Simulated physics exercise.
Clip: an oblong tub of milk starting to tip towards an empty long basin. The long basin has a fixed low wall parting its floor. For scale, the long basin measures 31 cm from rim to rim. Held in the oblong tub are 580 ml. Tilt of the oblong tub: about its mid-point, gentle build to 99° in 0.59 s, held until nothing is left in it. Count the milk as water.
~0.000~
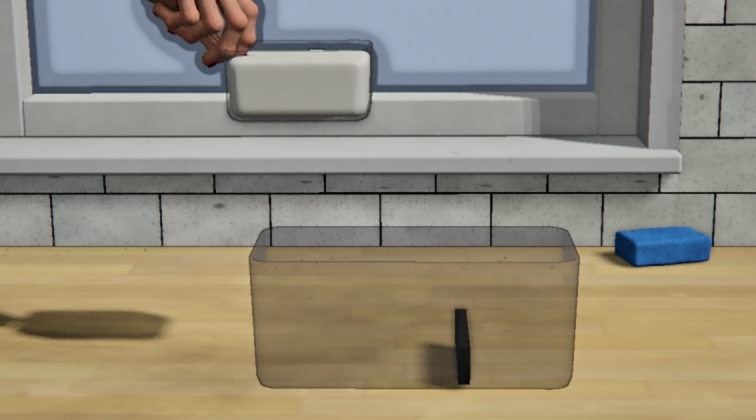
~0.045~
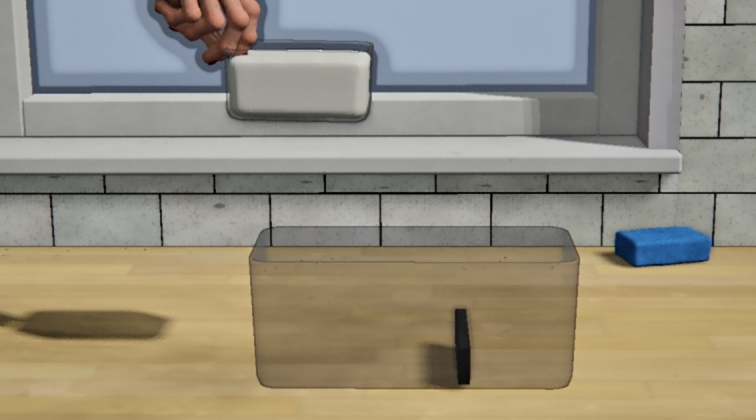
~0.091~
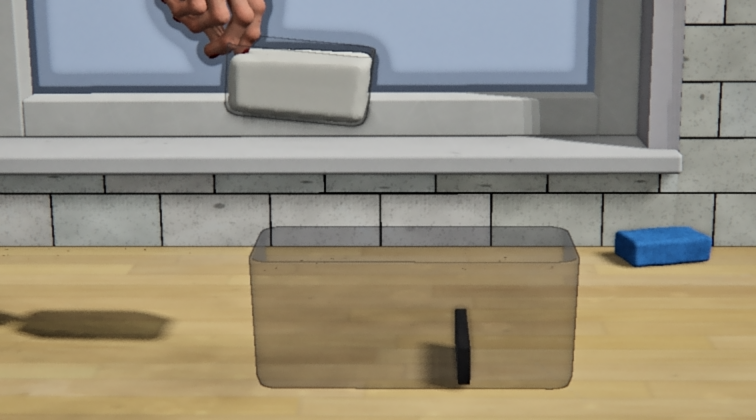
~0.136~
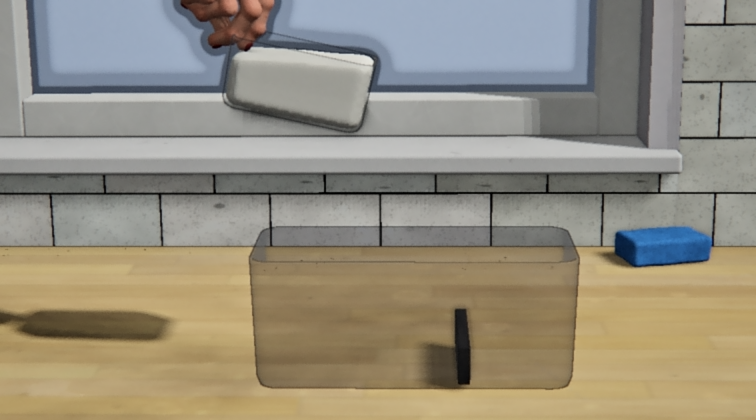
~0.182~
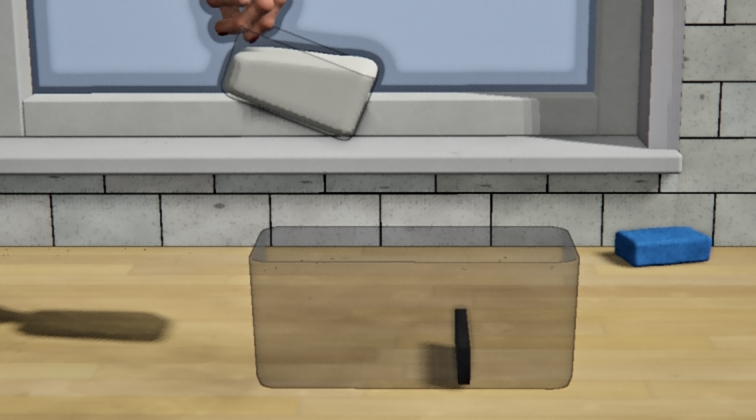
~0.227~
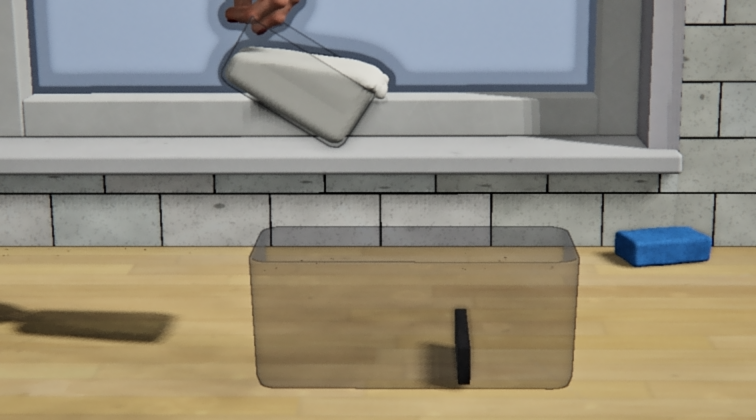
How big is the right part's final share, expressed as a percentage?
Some 28 per cent.
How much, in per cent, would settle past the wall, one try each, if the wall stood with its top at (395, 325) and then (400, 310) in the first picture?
I'd say 80 percent on the first go, 80 percent on the next.
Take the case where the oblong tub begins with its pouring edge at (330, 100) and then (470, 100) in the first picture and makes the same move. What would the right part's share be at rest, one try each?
Try 1: Approx. 10 %; try 2: Approx. 70 %.
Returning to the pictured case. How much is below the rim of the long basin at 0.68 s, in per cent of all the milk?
Near 88 in a hundred.
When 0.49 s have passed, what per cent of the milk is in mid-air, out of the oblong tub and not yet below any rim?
At that moment, about 54 percent.
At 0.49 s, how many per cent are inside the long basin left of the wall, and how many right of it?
18 per cent left and 8 right, roughly.
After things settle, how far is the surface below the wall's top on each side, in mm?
About 22 mm on the left, about 24 mm on the right.
After 0.49 s the tilt is 92° and 20 per cent is still to pour, 19 is left of the wall and 8 right of it.
After 0.68 s the tilt is 99° and 5 per cent is still to pour, 58 is left of the wall and 30 right of it.
After 0.87 s the tilt is 99° and 1 per cent is still to pour, 64 is left of the wall and 28 right of it.
After 1.09 s the tilt is 99° and 0 per cent is still to pour, 67 is left of the wall and 28 right of it.
In the end 67 per cent lies left of the wall, 28 right of it and 5 outside.
